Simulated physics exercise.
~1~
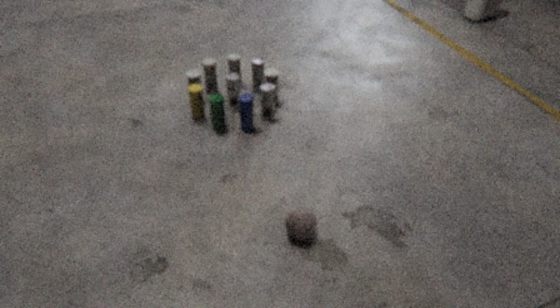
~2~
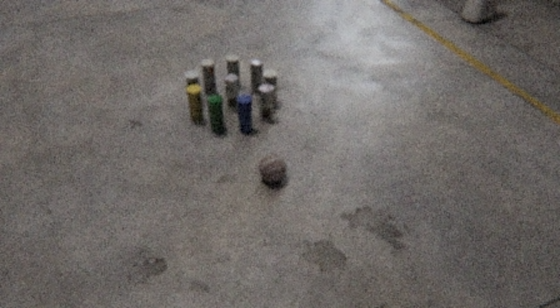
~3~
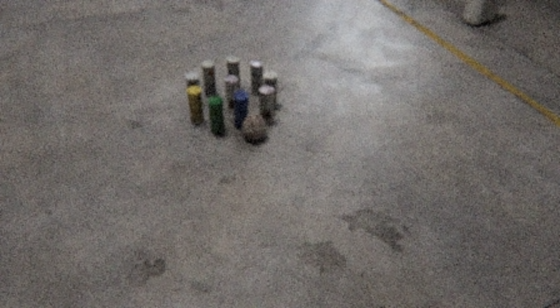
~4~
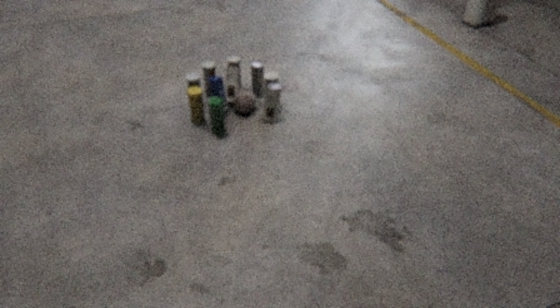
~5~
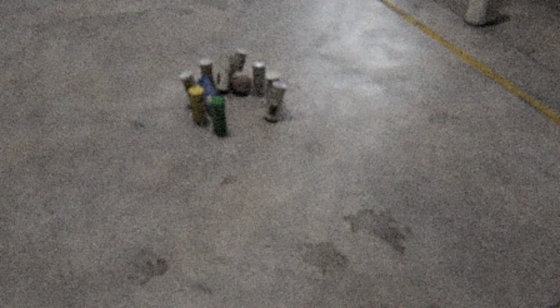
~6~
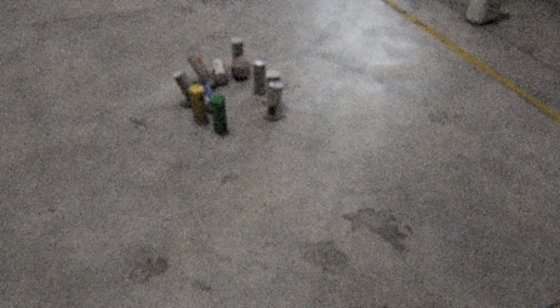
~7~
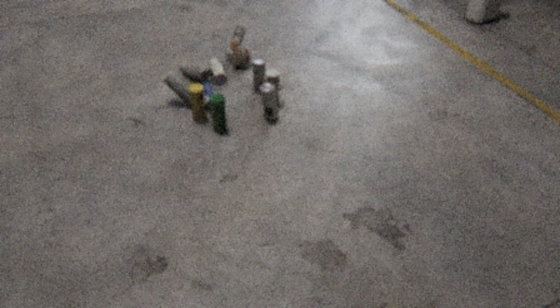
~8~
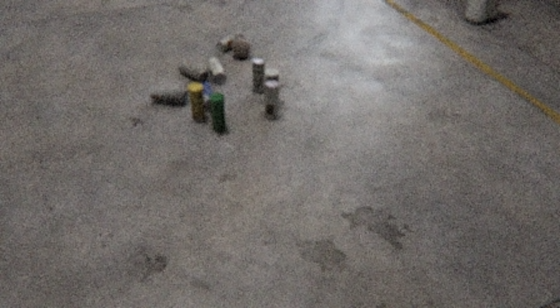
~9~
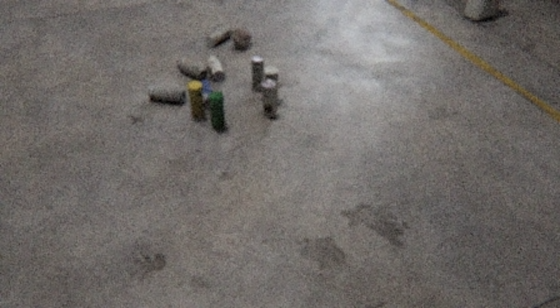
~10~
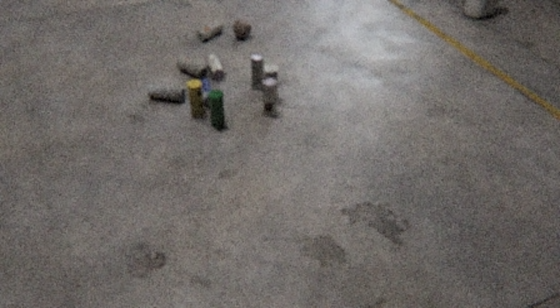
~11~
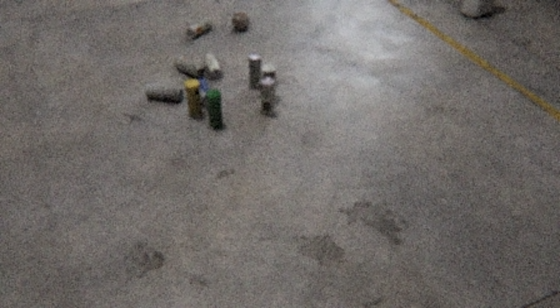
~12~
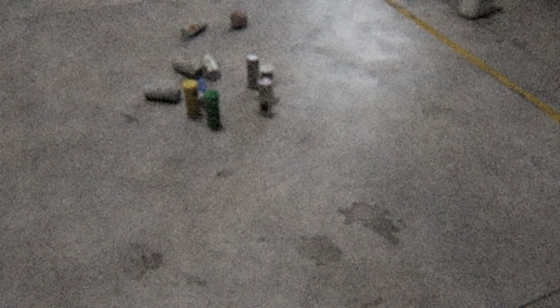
Brown ball rolling into a cluster of upright canisters, toppling the blue one and several others, while yellow and green stay standing.
